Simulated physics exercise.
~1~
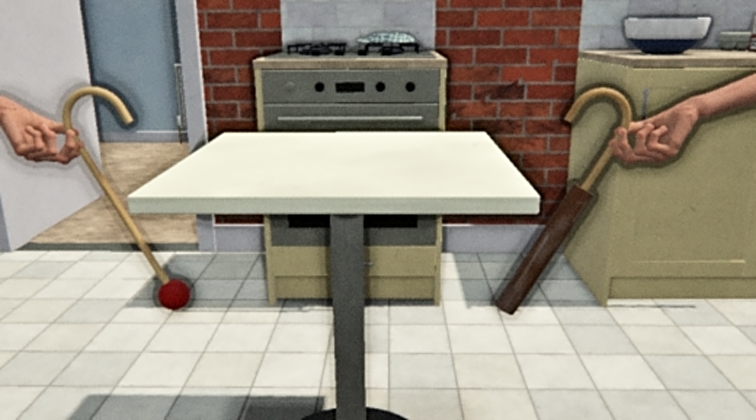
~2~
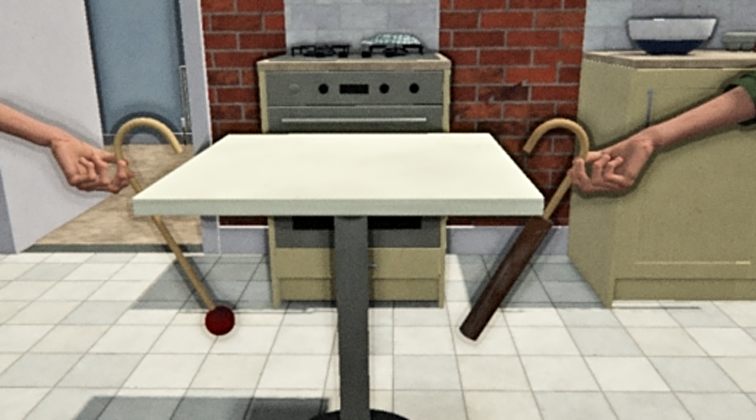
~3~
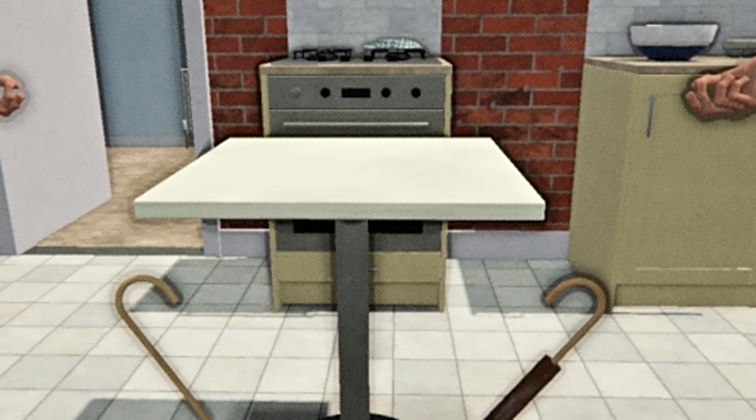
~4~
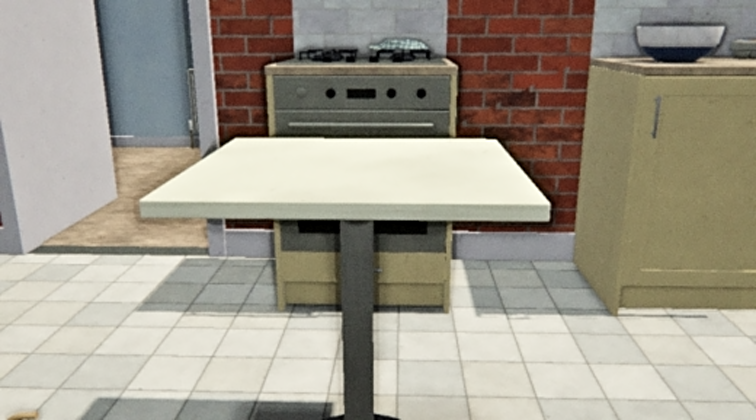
Two hands moving hooked handles, one red-tipped and one brown, toward a table and letting go, both dropping out of view.
